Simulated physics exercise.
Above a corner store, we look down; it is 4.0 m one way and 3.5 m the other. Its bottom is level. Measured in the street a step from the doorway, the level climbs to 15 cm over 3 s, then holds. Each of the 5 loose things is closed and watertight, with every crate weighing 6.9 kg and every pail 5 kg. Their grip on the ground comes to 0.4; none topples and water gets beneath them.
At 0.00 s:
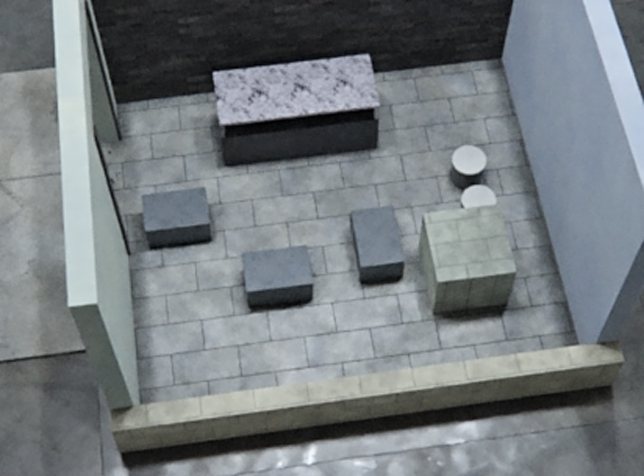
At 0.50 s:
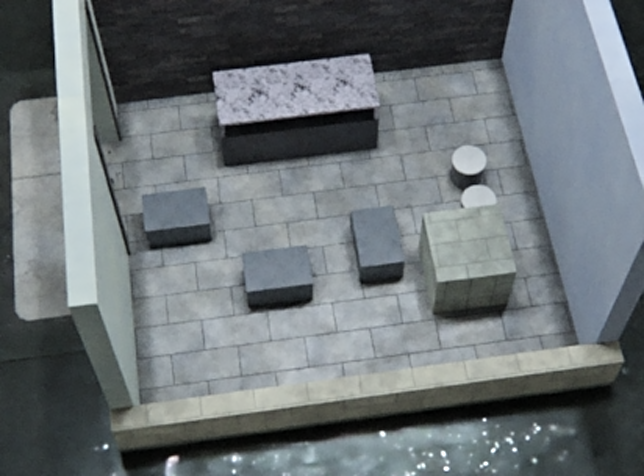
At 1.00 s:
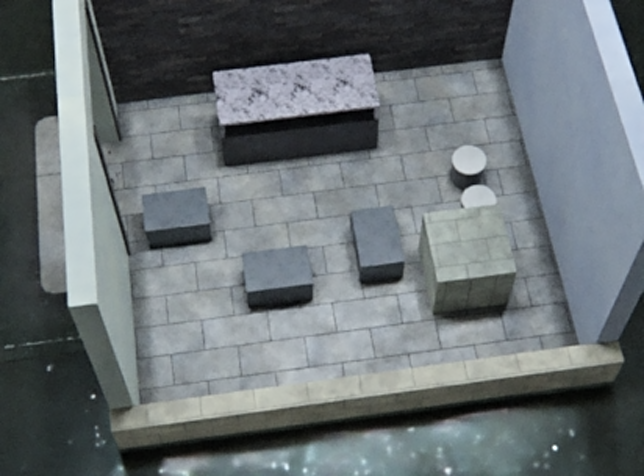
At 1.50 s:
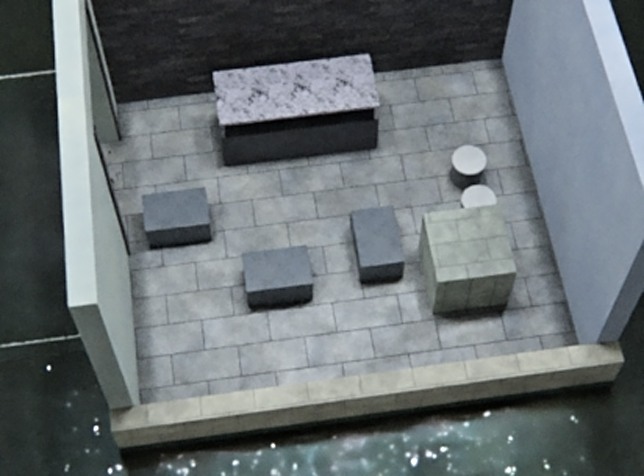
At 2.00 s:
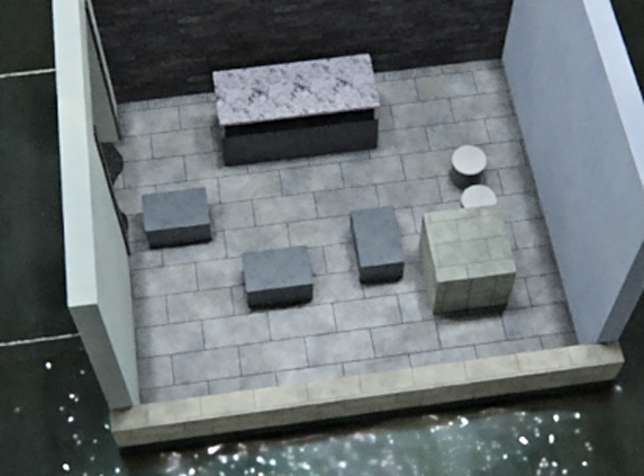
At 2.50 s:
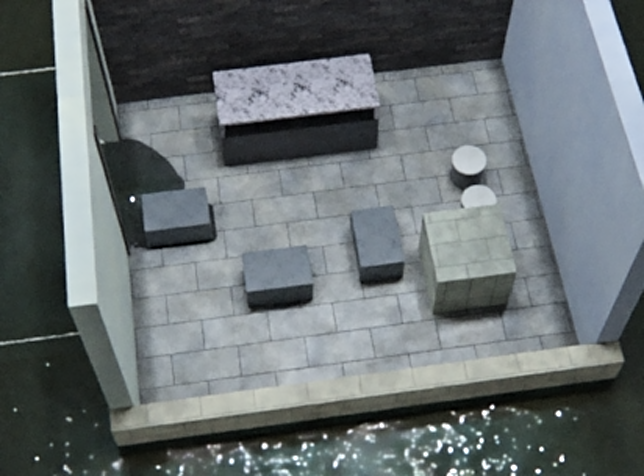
To begin with, a walled room with a paved floor, a speckled-topped counter, several blocks and two round stools sits beside pale ground. Dark, glinting water then covers the ground outside, shrinking the pale patch at left until it disappears. Finally, a dark pool spreads through the left wall's opening, while the furnishings stay still.
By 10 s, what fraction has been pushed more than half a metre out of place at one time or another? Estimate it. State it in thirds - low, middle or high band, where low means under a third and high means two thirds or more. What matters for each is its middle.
High band.
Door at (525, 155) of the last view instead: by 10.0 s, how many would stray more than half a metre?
5.
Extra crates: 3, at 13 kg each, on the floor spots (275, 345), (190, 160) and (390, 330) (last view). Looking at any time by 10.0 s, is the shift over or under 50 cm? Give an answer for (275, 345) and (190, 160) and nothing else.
The first: Not as far. The second: Not as far.
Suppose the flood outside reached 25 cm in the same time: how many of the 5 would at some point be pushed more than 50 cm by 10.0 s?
Count under that change: 5.
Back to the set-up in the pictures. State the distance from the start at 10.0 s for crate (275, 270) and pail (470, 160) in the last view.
First 80 cm, then 60 cm.
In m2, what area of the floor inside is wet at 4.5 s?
About 5.5 m2.
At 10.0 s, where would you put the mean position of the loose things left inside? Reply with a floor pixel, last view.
I'd put it around (373, 285).
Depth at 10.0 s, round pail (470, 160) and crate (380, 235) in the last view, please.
First about 7 cm, second about 8 cm.
After 3.5 s 0 of 5 are over 50 cm from their spots; 0 afloat.
After 4.5 s 0 of 5 are over 50 cm from their spots; 0 afloat.
After 7.0 s 2 of 5 are over 50 cm from their spots; 2 afloat.
After 10.0 s 5 of 5 are over 50 cm from their spots, and 5 have been at some point; 4 afloat.
